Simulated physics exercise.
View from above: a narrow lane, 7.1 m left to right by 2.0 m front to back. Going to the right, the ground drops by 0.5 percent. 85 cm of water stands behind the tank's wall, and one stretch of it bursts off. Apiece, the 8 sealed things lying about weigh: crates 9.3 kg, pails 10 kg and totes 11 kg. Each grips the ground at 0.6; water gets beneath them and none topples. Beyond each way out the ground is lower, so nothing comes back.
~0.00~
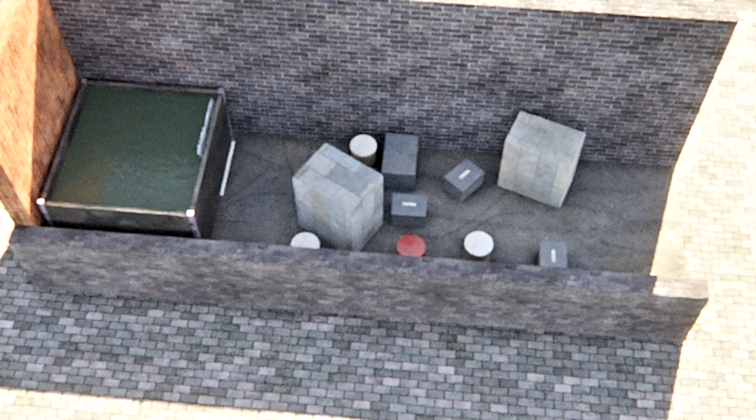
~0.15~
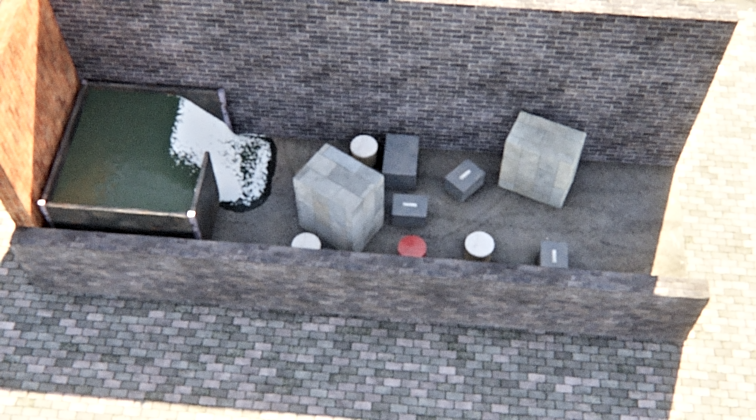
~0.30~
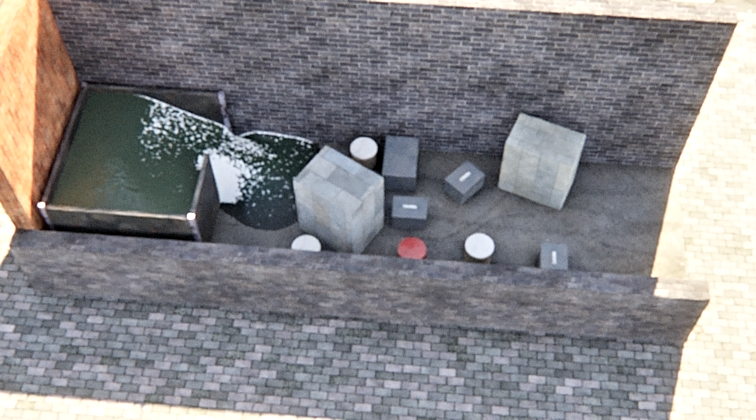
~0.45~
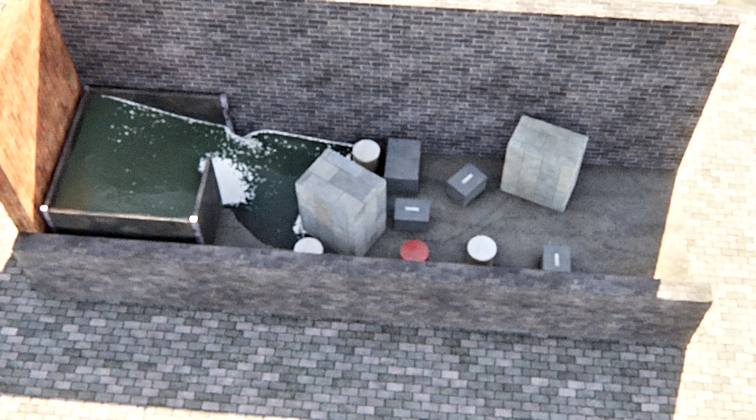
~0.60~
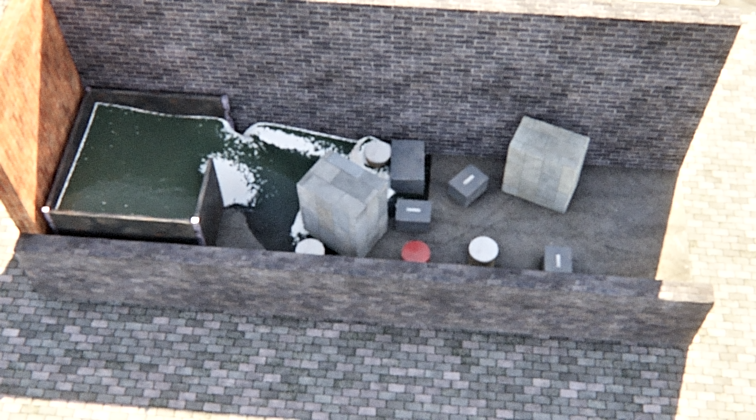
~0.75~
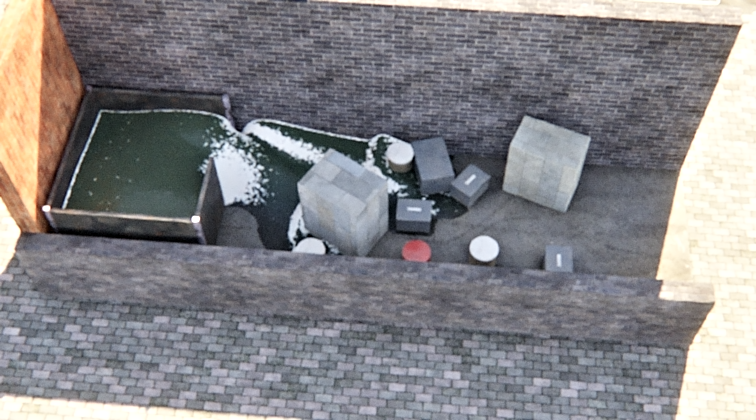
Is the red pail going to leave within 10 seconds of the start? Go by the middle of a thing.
Red pail: Still in.
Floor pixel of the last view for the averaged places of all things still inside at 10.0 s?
Mean position approx. (374, 236).
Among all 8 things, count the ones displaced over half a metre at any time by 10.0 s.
All told, that gives 8.
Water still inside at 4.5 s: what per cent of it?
Somewhere near 76 percent, give or take.
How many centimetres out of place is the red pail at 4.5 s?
I'd put it at around 60 cm.
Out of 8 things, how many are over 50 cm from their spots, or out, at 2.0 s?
My count gives 5.
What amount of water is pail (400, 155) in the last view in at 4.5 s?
Roughly 12 cm.
After 2.0 s the red pail is near (417, 252), 0.0 m from its start, aground; 0 of 8 are out; 2 afloat.
After 4.5 s the red pail is near (433, 210), 0.6 m from its start, aground; 4 of 8 are out; 3 afloat.
After 7.0 s the red pail is near (457, 240), 0.5 m from its start, aground; 4 of 8 are out; 1 afloat.
After 10.0 s the red pail is near (457, 240), 0.5 m from its start, aground; 5 of 8 are out; 0 afloat.
